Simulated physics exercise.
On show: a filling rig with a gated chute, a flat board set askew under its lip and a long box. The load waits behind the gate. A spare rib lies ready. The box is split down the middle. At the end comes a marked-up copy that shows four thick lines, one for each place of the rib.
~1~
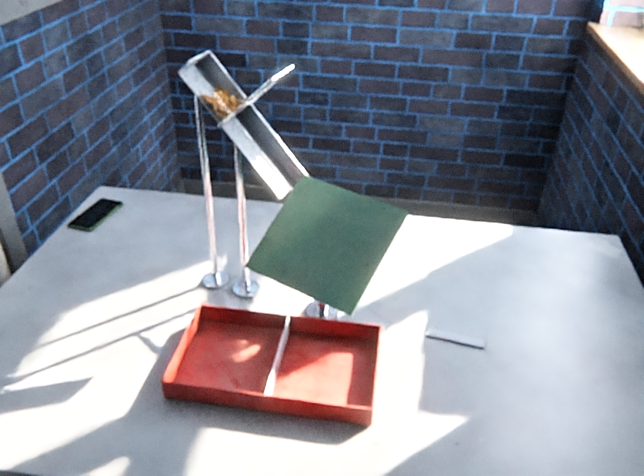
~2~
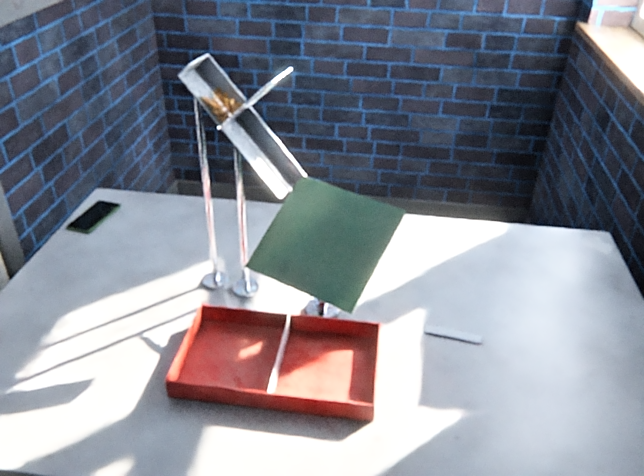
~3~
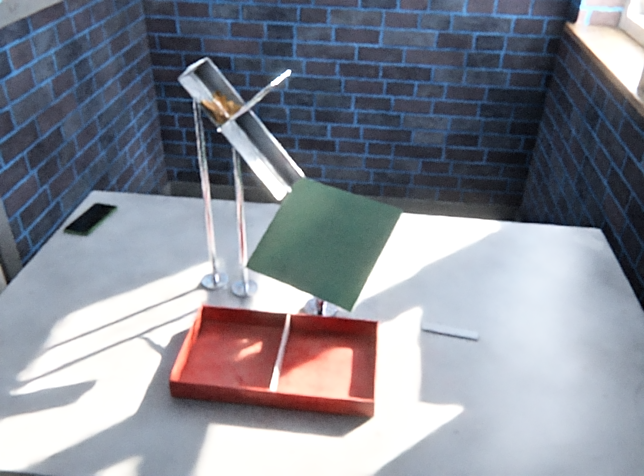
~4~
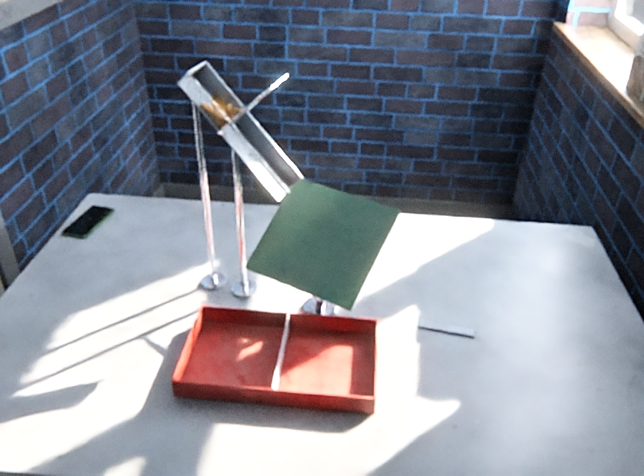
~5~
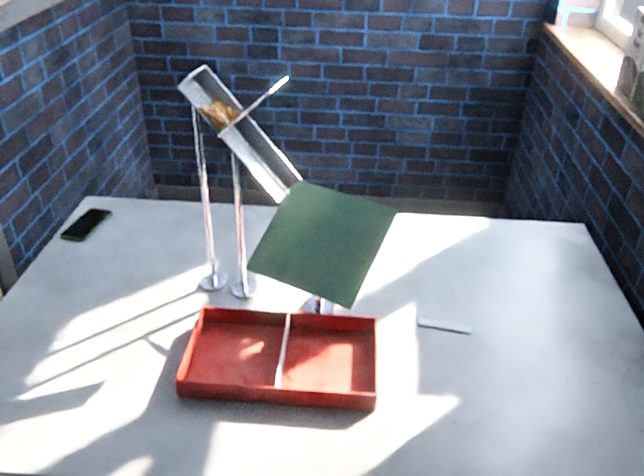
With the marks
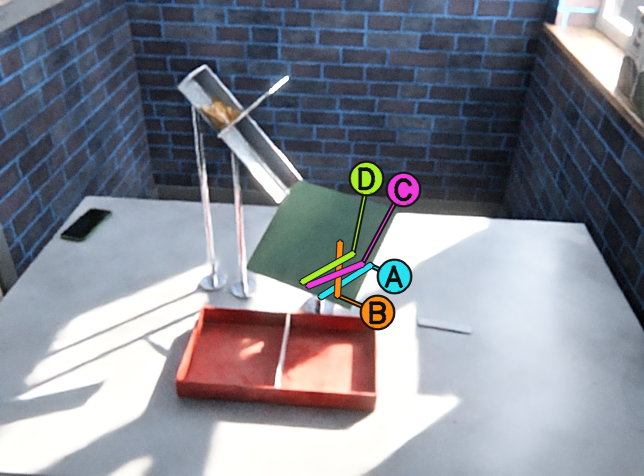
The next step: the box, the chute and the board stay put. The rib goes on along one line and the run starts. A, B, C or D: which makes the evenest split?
A.
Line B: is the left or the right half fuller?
The right half.
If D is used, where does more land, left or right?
More lands on the left.
On the marked copy, line A from (370, 265) to (321, 296); line B from (340, 243) to (337, 295); line C from (362, 264) to (308, 285); line D from (352, 253) to (302, 281).
If A is chosen, of what is caught, close to a third in the left half, close to two thirds in the right.
If B is chosen, of what is caught, a small share in the left half, the bulk in the right.
If C is chosen, of what is caught, all but a few in the left half, only a few in the right.
If D is chosen, of what is caught, all but a few in the left half, a small share in the right.
